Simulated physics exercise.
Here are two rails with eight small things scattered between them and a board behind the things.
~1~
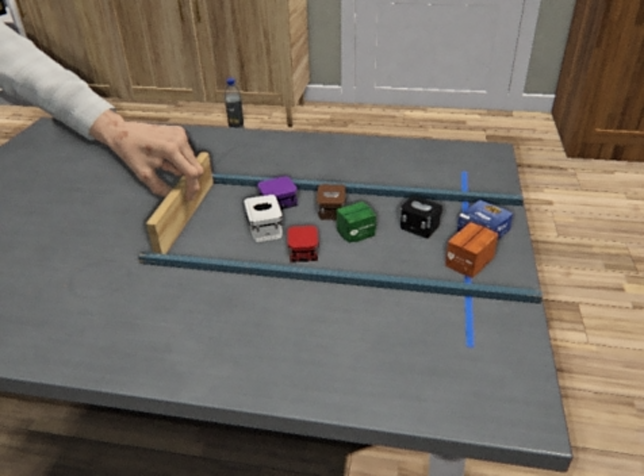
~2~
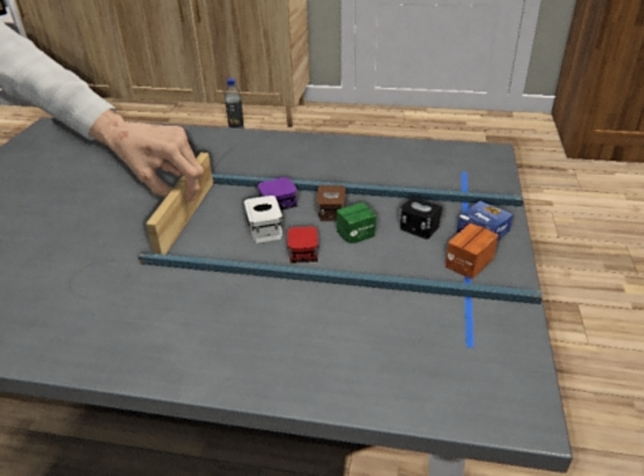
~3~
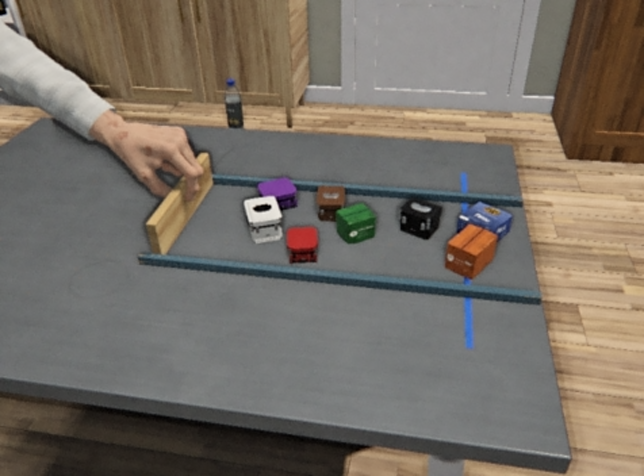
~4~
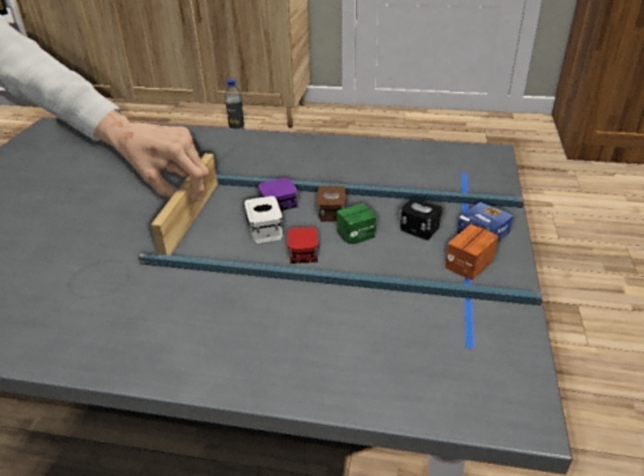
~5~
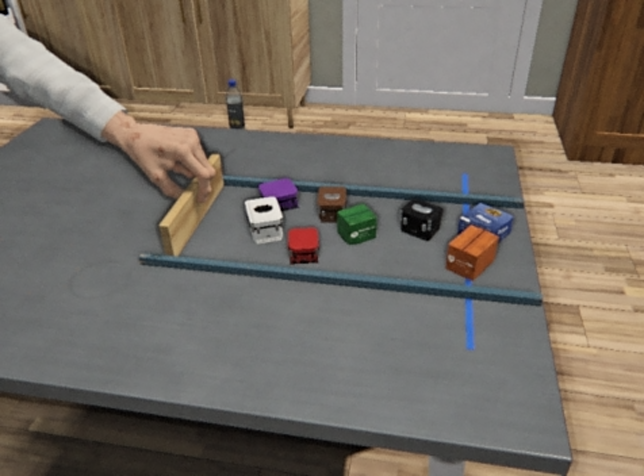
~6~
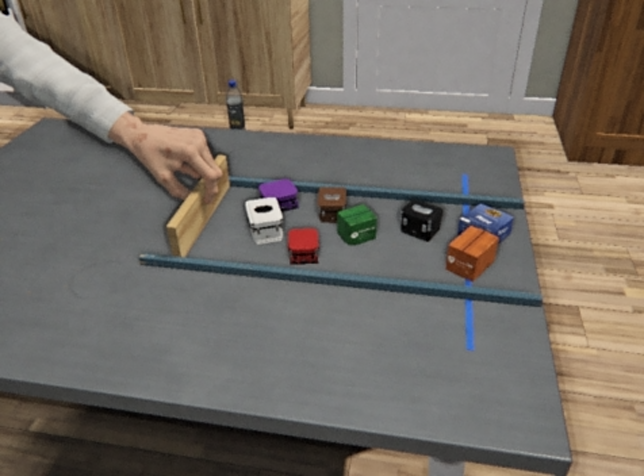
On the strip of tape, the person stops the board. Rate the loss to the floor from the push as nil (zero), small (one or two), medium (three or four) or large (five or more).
The loss is small.
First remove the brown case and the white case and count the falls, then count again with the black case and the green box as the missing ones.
You'd count 1 the first time and 1 the second time.
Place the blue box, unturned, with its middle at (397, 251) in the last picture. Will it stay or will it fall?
From that position it keeps its spot.
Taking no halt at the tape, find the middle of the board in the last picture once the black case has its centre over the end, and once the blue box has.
First it's close to (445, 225), next close to (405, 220).
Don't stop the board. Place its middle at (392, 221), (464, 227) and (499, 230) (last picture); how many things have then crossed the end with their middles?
That makes 0, 2, 5.
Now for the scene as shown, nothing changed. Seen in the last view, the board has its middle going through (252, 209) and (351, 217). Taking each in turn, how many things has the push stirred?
Moved so far: 2, later 6.
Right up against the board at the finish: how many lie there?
Contact count: 3.
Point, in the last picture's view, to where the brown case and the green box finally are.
You'll find the first one at (518, 223) and the second at (518, 245).
Early on, none off yet; blue box at rest near (485, 226); orange box at rest near (472, 253); black case at rest near (421, 221).
A while later, none off yet; blue box travelled about its own width near (511, 226); orange box at rest near (472, 253); black case travelled about its own width near (468, 224).
Finally, the number that fall off is one or two; lost, black case and blue box.
